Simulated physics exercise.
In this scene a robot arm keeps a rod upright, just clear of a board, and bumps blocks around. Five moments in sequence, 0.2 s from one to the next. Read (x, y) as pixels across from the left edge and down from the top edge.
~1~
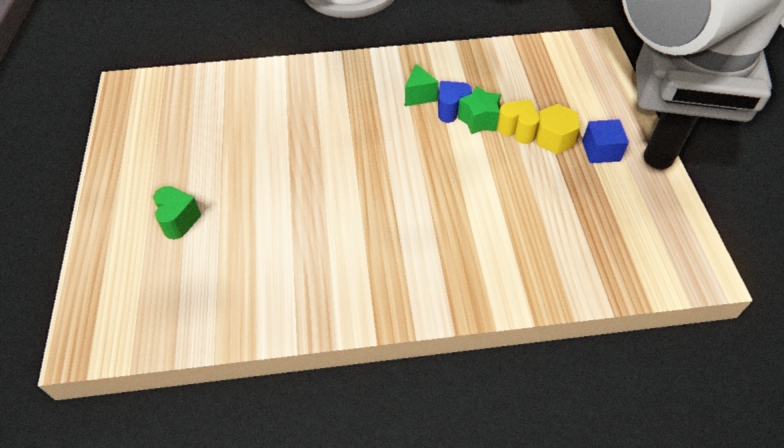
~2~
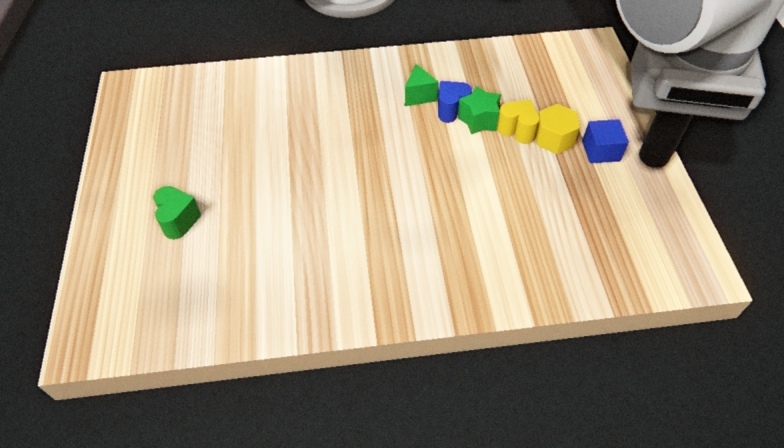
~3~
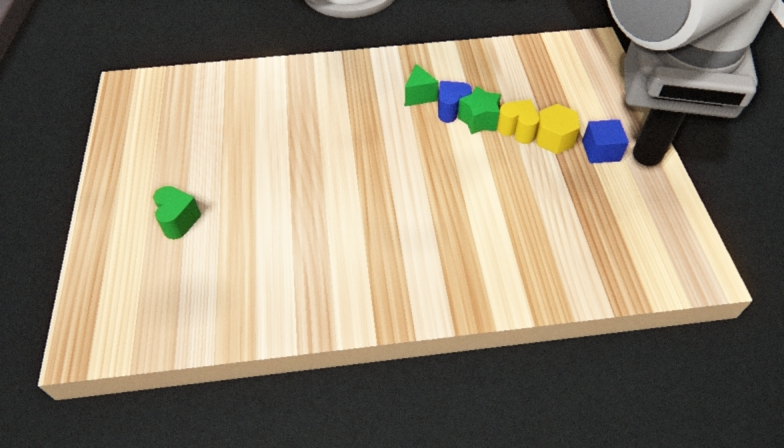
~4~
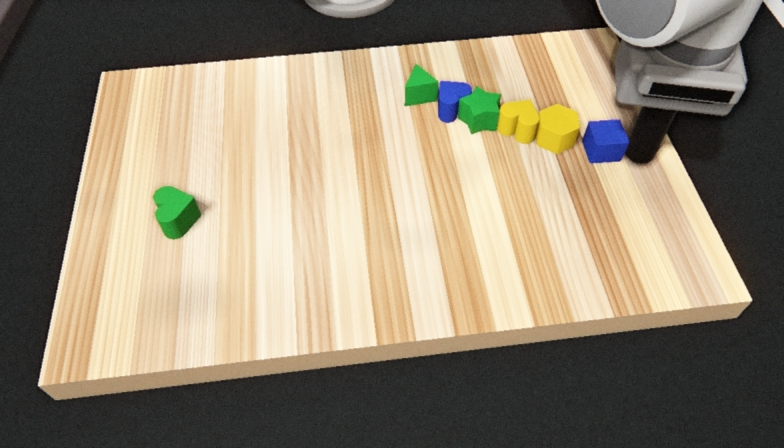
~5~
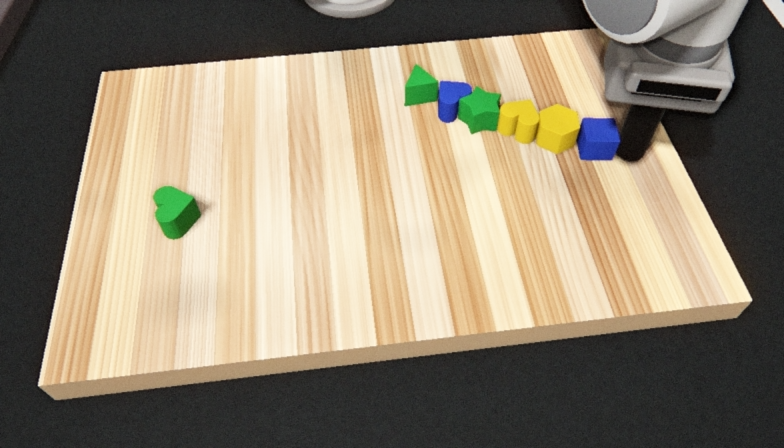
The clip opens on a striped wooden board with a green heart-shaped block at left and a slanting row of green, blue and yellow blocks at upper right. A robotic arm's dark rod moves slightly left toward the blue square block at the row's right end, then nudges it left.
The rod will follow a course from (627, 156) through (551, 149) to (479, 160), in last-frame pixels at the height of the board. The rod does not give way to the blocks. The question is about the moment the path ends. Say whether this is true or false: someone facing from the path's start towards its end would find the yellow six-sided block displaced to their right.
It is true.
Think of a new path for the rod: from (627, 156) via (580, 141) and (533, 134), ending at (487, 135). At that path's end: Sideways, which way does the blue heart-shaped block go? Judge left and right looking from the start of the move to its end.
The blue heart-shaped block is shifted sideways to the right, facing along the path from start to end.
On the path given first. One third of the way, rod (577, 144); green triangle (408, 73), turned 35° anticlockwise; blue heart-shaped block (435, 81), turned 25° clockwise; green star-shaped block (456, 97), turned 20° clockwise; yellow heart-shaped block (490, 107); yellow six-sided block (521, 101), turned 20° anticlockwise; blue square (556, 114), turned 45° clockwise.
Two thirds of the way, rod (527, 145); green triangle (408, 73), turned 35° anticlockwise; blue heart-shaped block (435, 81), turned 25° clockwise; green star-shaped block (455, 97), turned 25° clockwise; yellow heart-shaped block (488, 108); yellow six-sided block (509, 85), turned 15° clockwise; blue square (522, 109), turned 75° clockwise.
At the end, rod (480, 154); green triangle (408, 73), turned 35° anticlockwise; blue heart-shaped block (435, 81), turned 25° clockwise; green star-shaped block (455, 97), turned 25° clockwise; yellow heart-shaped block (488, 108); yellow six-sided block (509, 85), turned 20° clockwise; blue square (522, 109), turned 75° clockwise.
